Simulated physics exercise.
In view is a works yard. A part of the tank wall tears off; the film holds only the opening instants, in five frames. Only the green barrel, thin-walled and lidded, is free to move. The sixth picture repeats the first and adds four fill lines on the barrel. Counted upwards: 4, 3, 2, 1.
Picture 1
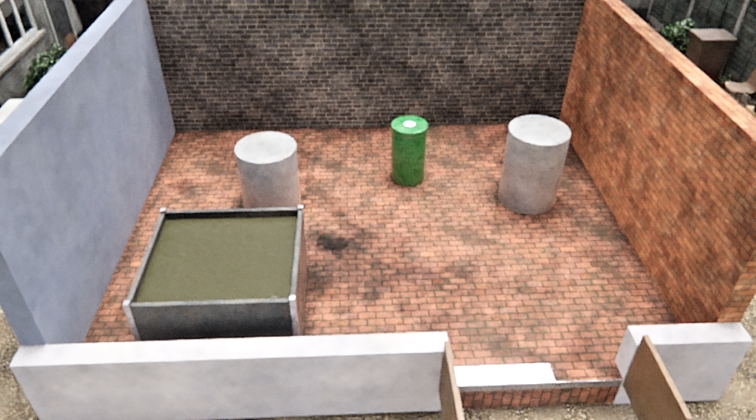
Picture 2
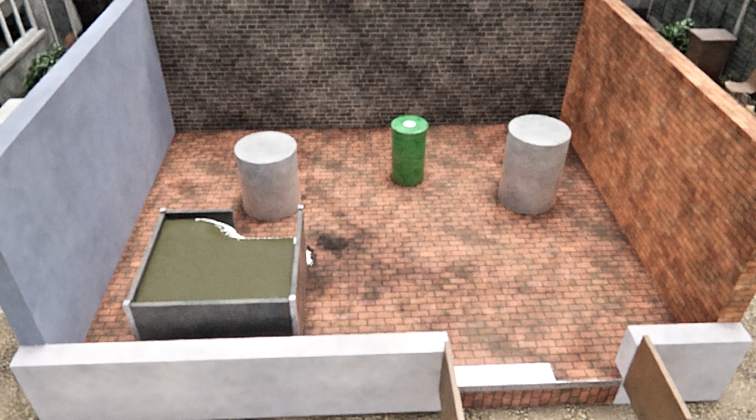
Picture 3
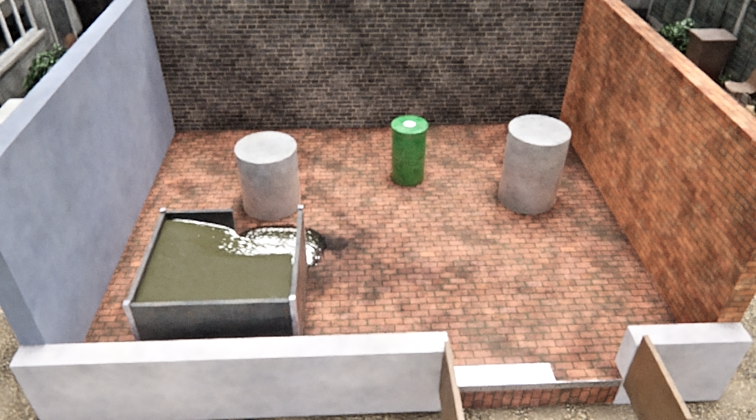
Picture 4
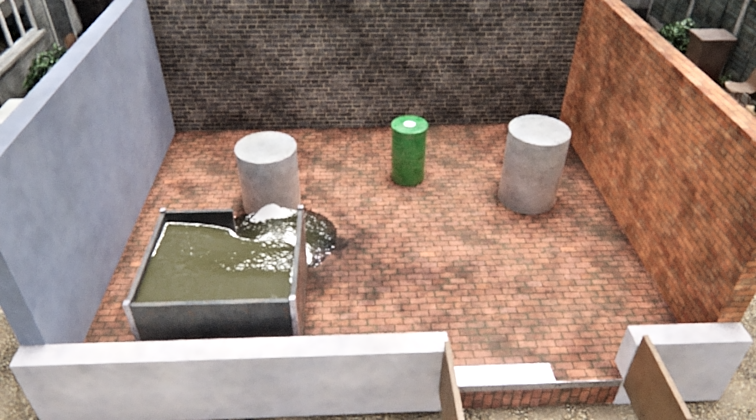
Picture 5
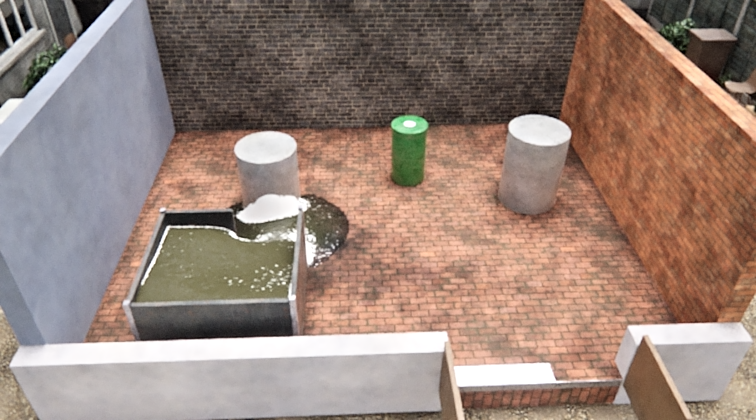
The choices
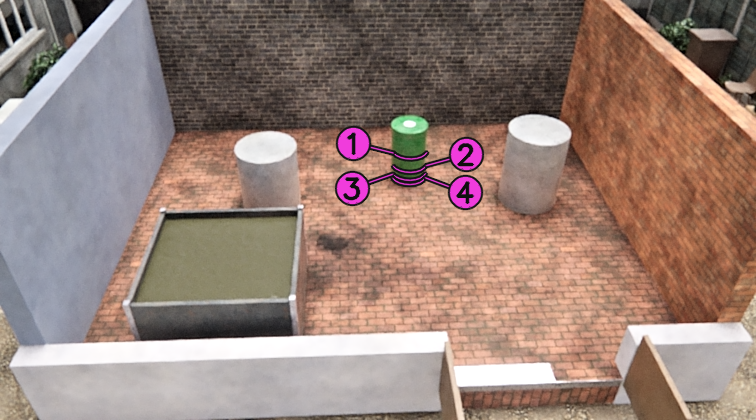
Murky water in a dark square tank pouring out through its far side and spreading across the brick floor of a walled yard.
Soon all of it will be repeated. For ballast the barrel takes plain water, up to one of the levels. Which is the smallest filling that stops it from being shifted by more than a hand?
The limit is 1.
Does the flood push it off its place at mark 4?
Yes, it does.
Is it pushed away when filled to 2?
Yes, that goes wrong.
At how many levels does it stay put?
One of them.
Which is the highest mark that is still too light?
2 it is.
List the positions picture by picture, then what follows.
Lid of the green barrel at (410, 125); tank full, its middle at (223, 258); open gate at (537, 332).
Water covers 1 % of the ground, mostly out of sight from here.
Water covers 3 % of the ground and is seen nearest the barrel at (317, 247).
Water covers 4 % of the ground and is seen nearest the barrel at (318, 219).
Lid of the green barrel at (410, 125); water covers 6 % of the ground and is seen nearest the barrel at (337, 213).
On the marked copy, 1 at (411, 159); 2 at (410, 172); 3 at (410, 180); 4 at (410, 184); from the bottom up 4, 3, 2, 1.
If 1 is chosen, it does not move.
If 2 is chosen, it is pushed about its own width away.
If 3 is chosen, it is pushed about 3 times its own width away.
If 4 is chosen, it is pushed about 5 times its own width away.
